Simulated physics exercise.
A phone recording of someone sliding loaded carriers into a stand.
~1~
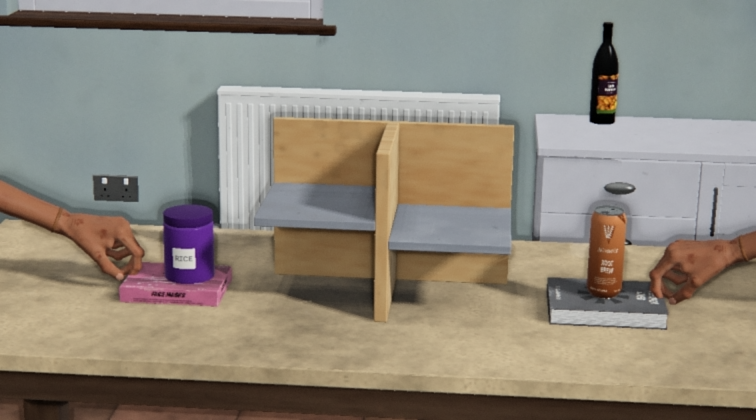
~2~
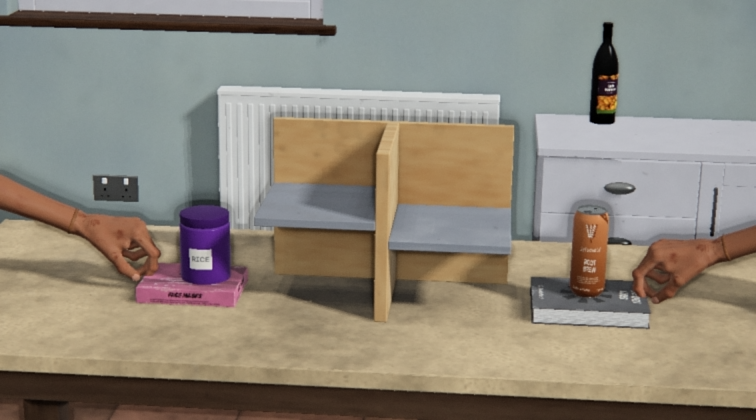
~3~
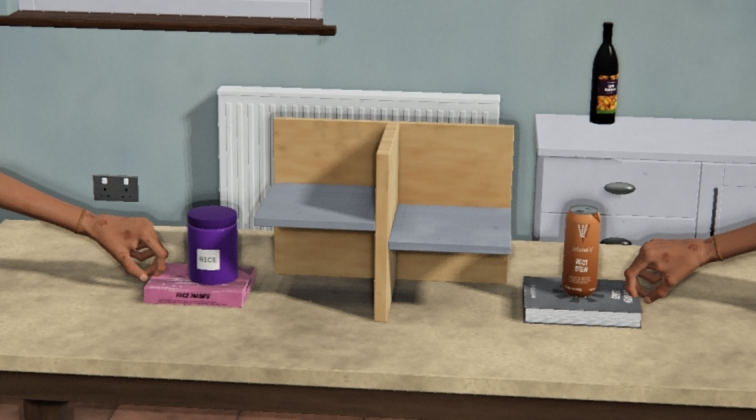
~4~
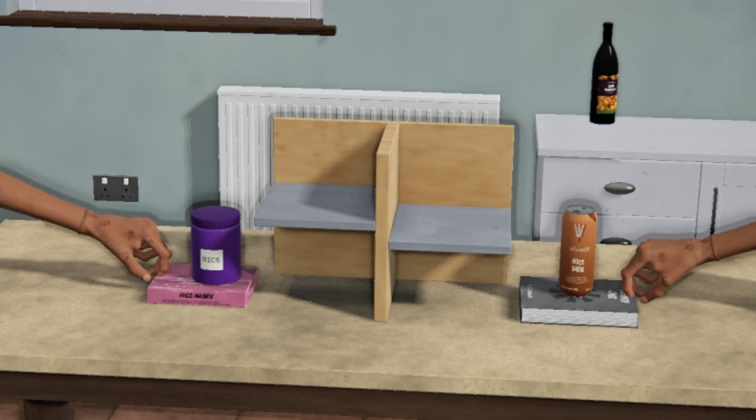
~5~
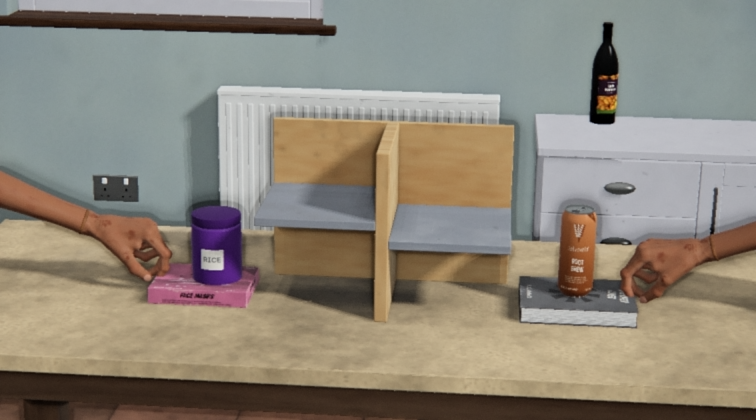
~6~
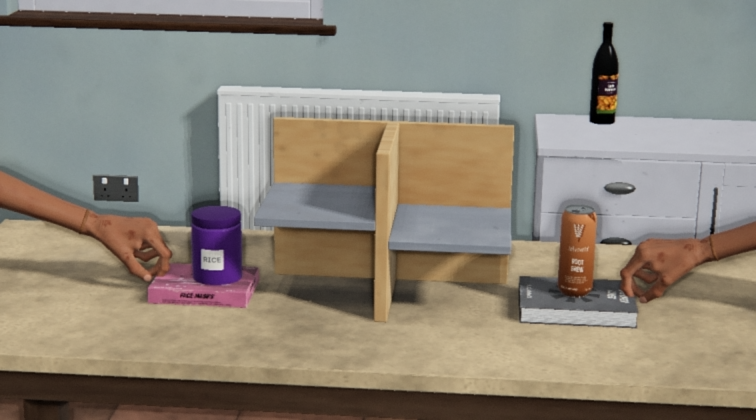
In the video, two hands push a pink box carrying a purple jar rightward and a grey book carrying an orange can leftward toward a wooden stand with grey shelves, the motion slowing until little moves.
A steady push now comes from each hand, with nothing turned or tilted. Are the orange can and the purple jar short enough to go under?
The orange can: No, too tall; the purple jar: Yes, it goes under.
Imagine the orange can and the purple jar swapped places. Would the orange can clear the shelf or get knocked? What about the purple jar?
The orange can hits the shelf, while the purple jar hits the shelf.
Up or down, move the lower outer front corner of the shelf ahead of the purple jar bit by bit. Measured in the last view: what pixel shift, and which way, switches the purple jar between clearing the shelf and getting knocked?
Roughly 8 pixels down.
Then, 1.24 s past the last view, orange can leaning 27° off how it started near (524, 246); purple jar riding along near (277, 248).
Finally, the orange can gets scraped off its spot, near (544, 282); the purple jar rides in untouched, near (327, 250).
